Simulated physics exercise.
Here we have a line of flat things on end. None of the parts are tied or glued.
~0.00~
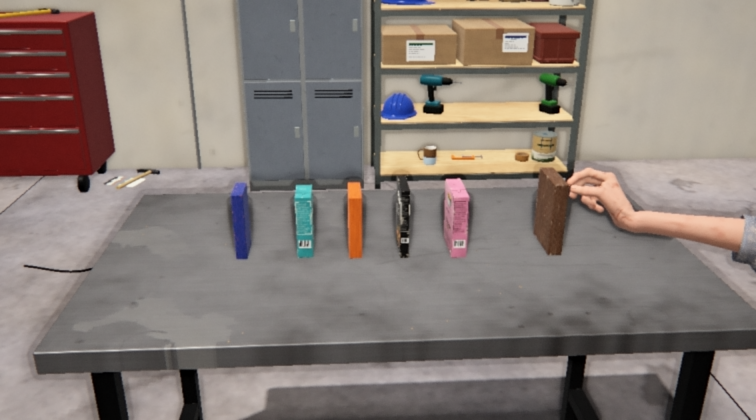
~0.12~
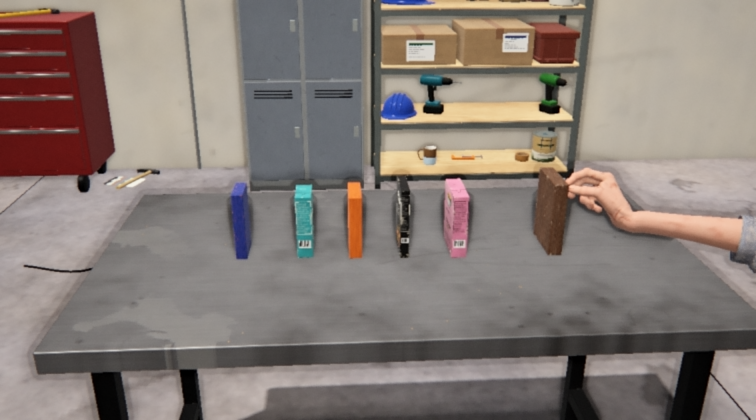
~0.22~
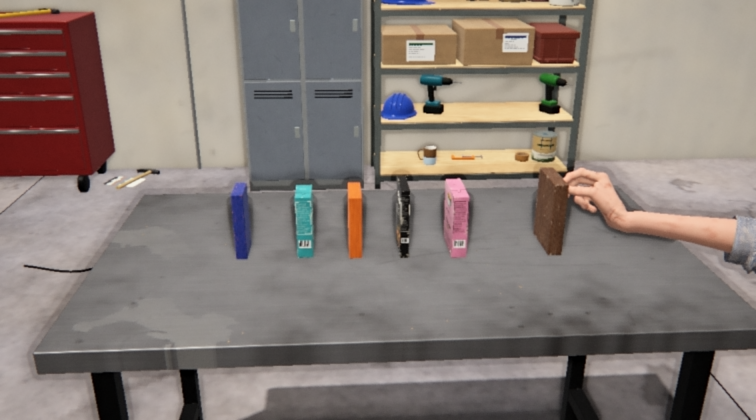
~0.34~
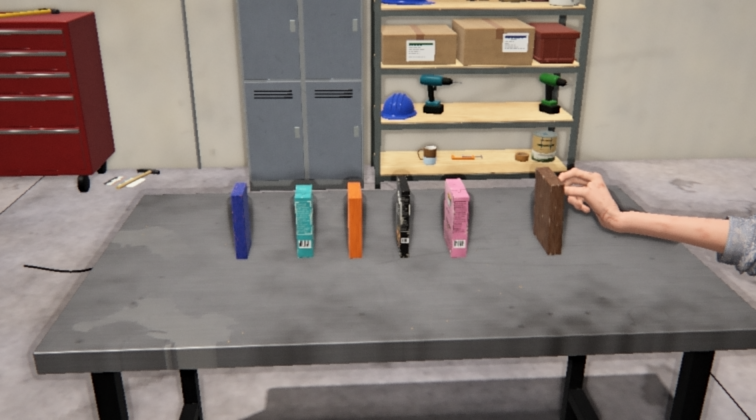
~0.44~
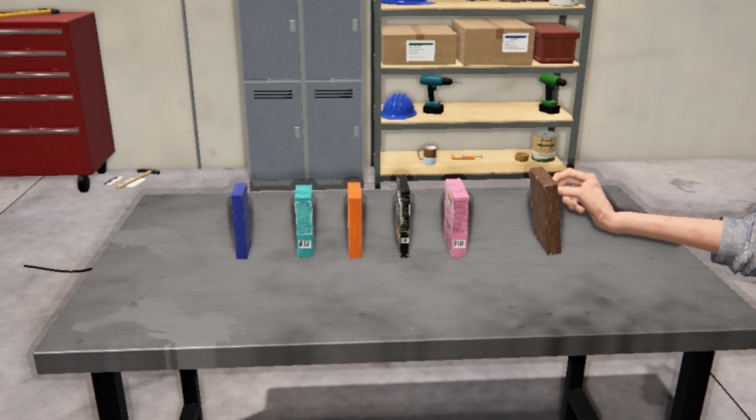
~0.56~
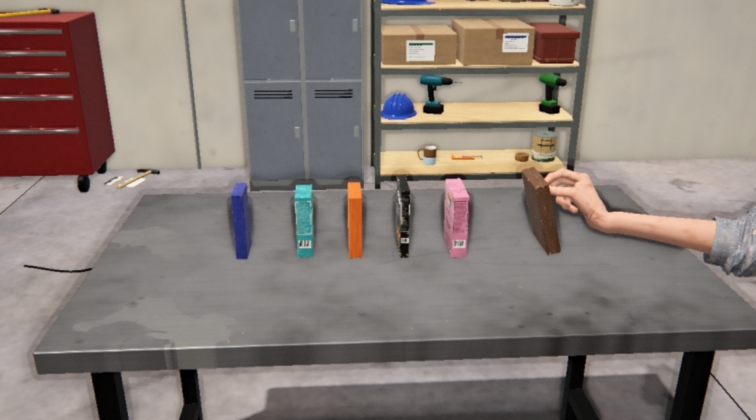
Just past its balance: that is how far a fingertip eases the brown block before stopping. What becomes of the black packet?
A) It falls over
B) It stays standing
Option B: It stays standing.
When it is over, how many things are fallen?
That adds up to 1 in total.
After 0.76 s, brown block 47° over.
After 0.86 s, brown block 90° over.
At rest (1.6 s), all 4 in place. Seen from the same camera at the end, black packet near (403, 216).
